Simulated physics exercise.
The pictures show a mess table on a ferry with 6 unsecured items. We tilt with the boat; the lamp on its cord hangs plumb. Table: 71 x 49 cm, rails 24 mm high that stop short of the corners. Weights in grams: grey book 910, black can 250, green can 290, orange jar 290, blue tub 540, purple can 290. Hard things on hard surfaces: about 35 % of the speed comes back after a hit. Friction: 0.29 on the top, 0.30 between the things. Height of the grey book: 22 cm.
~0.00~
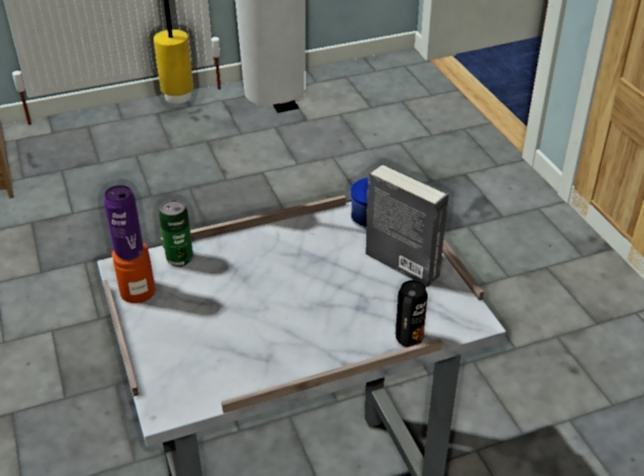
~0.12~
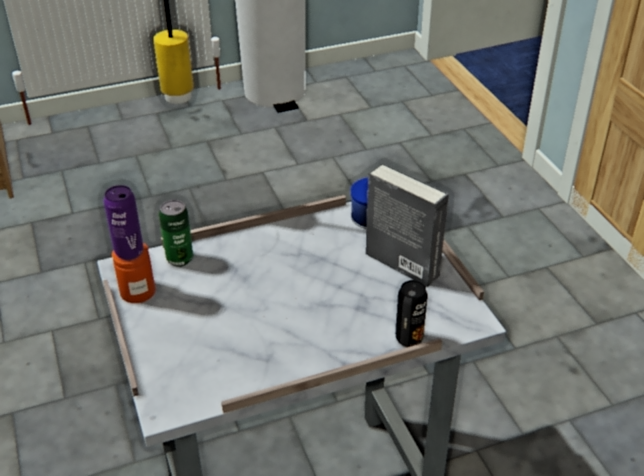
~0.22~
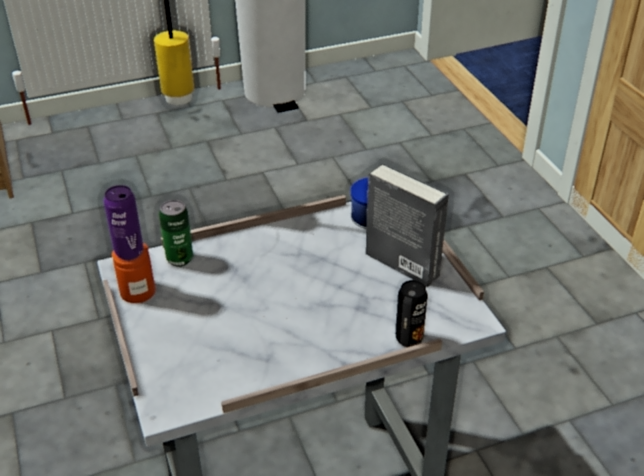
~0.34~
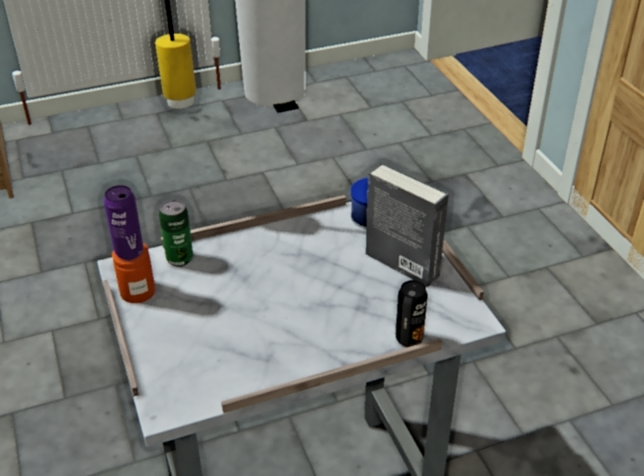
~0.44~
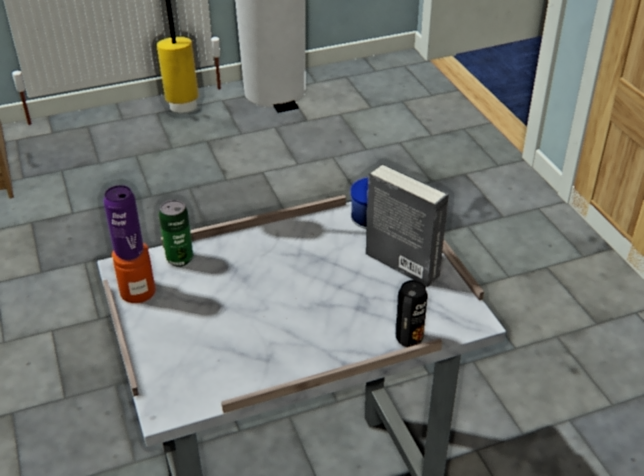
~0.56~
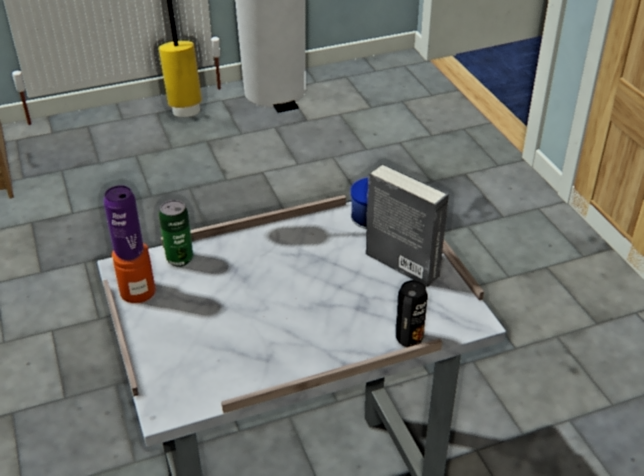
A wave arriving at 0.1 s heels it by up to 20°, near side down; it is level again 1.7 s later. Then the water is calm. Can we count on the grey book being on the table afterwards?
The grey book is still on the table.
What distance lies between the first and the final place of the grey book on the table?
About 12 cm.
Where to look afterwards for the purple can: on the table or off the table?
The purple can finishes off the table.
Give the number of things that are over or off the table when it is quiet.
That comes to 2.
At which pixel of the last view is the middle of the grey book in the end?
At about (430, 261).
By 1.26 s, boat heeled 14°, near side down; grey book 9 cm from its spot near (423, 251); purple can rocked 56° off its seat; orange jar rocked 60° off its seat.
By 1.66 s, boat heeled 1°, near side down; purple can now off the table; grey book 12 cm from its spot near (430, 261); orange jar on its side.
When it is over (2.3 s), off the table, purple can; lying over on the table, orange jar; not toppled but over 5 cm from the start, grey book, green can and blue tub; the last one within 5 cm of the start. In the last view, grey book near (430, 261).
